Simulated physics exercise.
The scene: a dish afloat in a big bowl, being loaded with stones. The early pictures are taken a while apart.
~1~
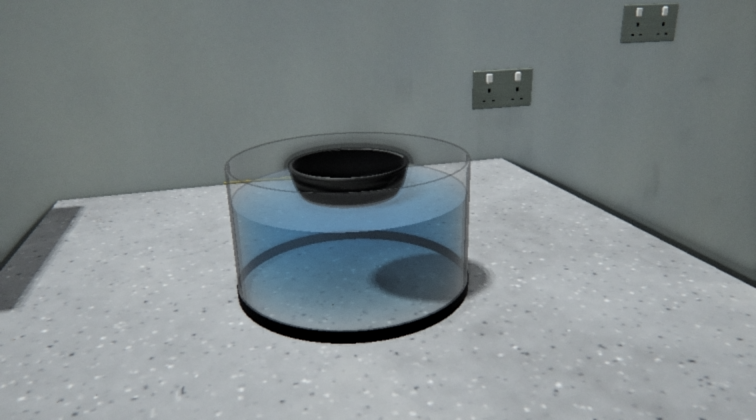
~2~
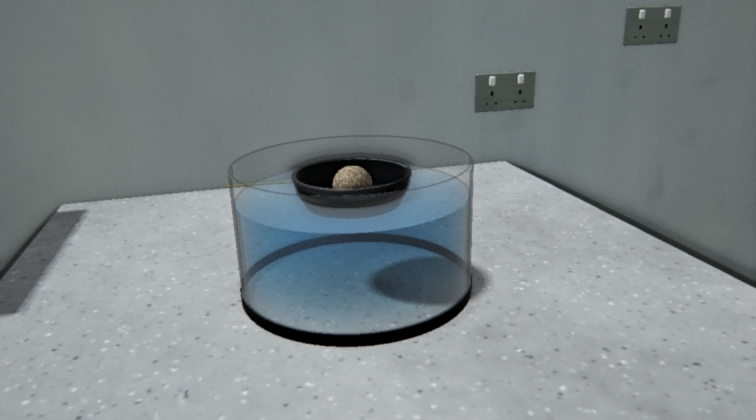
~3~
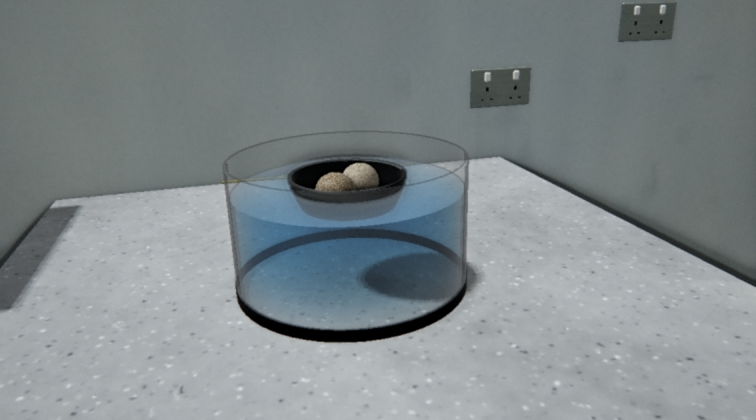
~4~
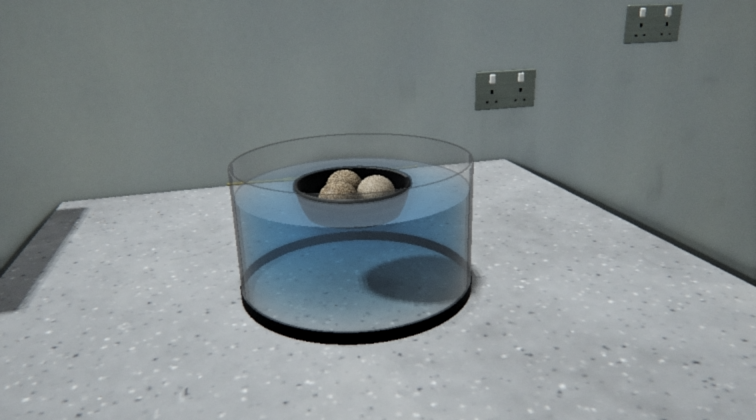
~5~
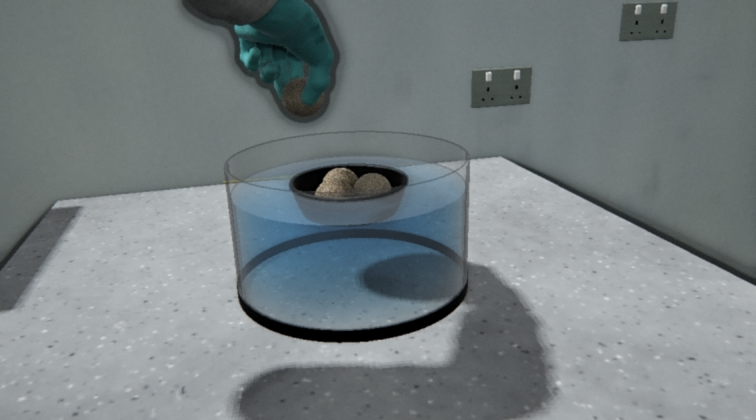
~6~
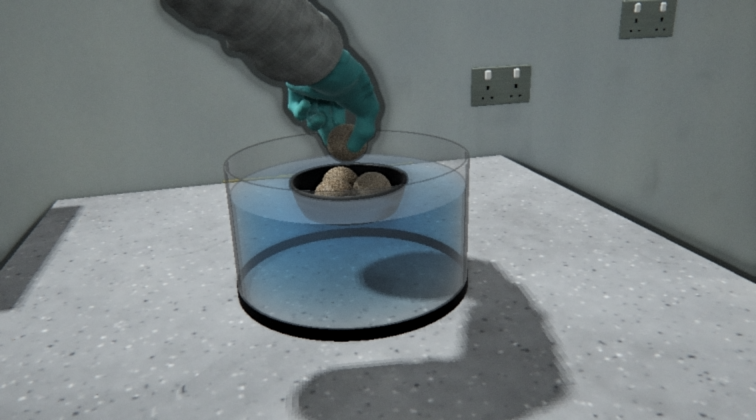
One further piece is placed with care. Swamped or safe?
It goes under.
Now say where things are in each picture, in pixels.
In the first frame, dish (349, 164) empty; most of its side above the surface.
In the second frame, dish (352, 174) with one aboard; about two thirds of its side above the surface.
In the third frame, dish (348, 176) with two aboard; about a third of its side above the surface.
In the fourth frame, dish (353, 184) with three aboard; hardly any of its side above the surface.
In the fifth frame, dish (349, 181) with three aboard; hardly any of its side above the surface; the next stone in the hand at (303, 97).
In the sixth frame, dish (349, 180) with three aboard; hardly any of its side above the surface; the next stone in the hand at (347, 143).
Next, the stone is in and the dish dips.
After that, water pours in over its edge.
Finally, the dish lies on the bottom with its load.
